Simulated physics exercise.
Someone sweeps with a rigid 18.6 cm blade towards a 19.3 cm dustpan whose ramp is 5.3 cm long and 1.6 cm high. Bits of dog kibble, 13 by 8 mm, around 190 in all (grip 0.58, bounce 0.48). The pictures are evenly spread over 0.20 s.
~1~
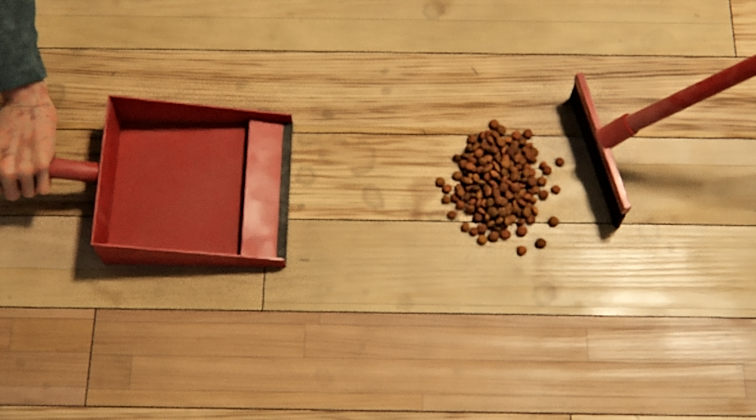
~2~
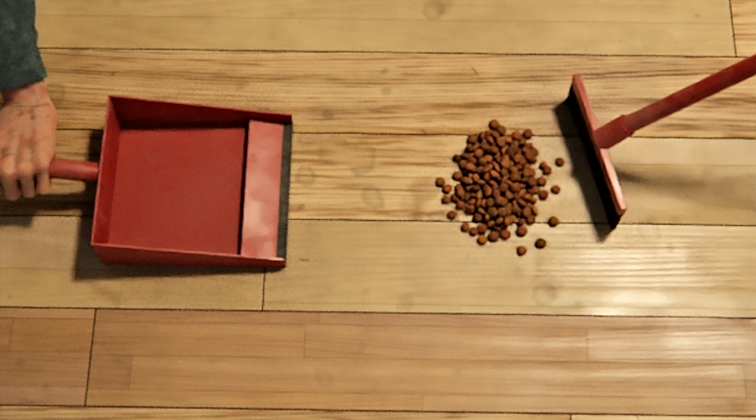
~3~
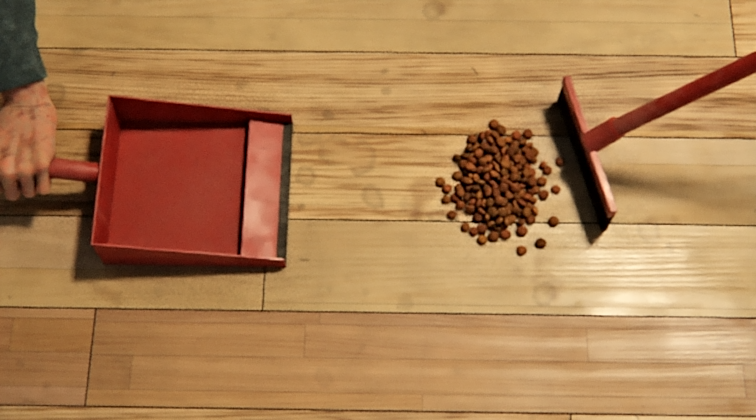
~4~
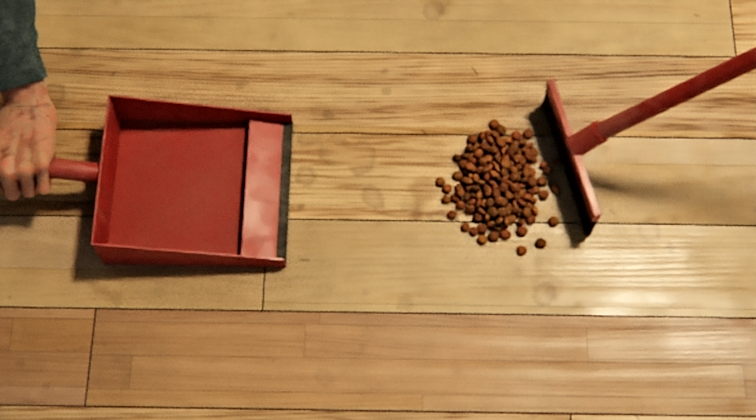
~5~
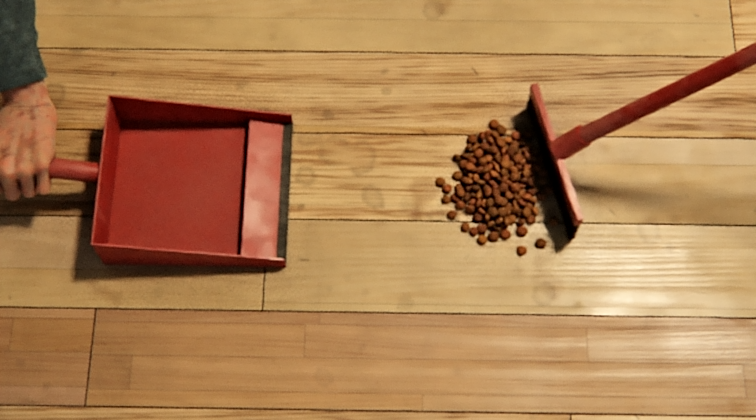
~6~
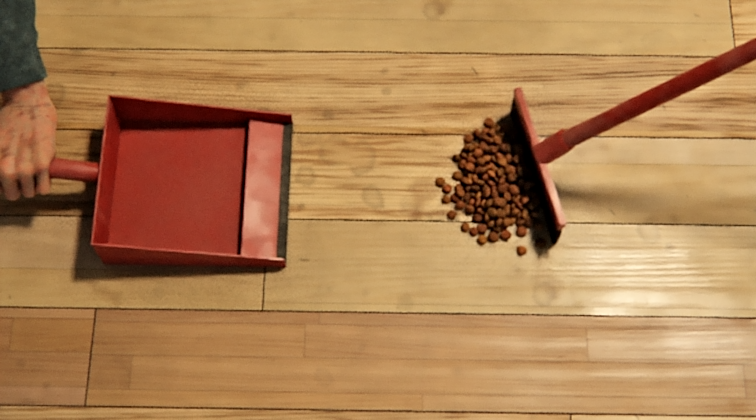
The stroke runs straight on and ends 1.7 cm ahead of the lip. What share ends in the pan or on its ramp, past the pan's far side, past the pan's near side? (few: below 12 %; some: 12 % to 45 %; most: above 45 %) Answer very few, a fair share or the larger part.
Pan: A fair share, far side: Very few, near side: A fair share.
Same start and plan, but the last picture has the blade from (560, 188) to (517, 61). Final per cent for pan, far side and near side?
Pan 0, far 15, near 0.
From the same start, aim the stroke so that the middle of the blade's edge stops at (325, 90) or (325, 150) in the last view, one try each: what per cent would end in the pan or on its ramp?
About 0 and 10 per cent.
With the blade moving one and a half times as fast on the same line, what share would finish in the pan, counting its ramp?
In that case some 25 per cent.
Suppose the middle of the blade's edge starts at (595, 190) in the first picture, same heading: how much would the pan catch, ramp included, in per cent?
About 20 per cent.
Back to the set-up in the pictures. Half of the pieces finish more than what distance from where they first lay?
Roughly 26 cm.
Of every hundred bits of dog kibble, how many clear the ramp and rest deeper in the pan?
Roughly 0 per cent.
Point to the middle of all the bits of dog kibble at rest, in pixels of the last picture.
At about (299, 235).
Then, 0.25 s after the last picture, middle of the blade 18 cm from the lip; 0 % over the lip, far side 5 %, near side 5 %.
Then, 0.42 s after the last picture, middle of the blade 9 cm from the lip; 0 % over the lip, far side 5 %, near side 15 %.
Then, 0.71 s after the last picture, middle of the blade 4 cm from the lip; 20 % over the lip, far side 5 %, near side 25 %.
In the end, pan 20 %, far side 5 %, near side 25 %, in front of the lip or behind the blade 50 %.
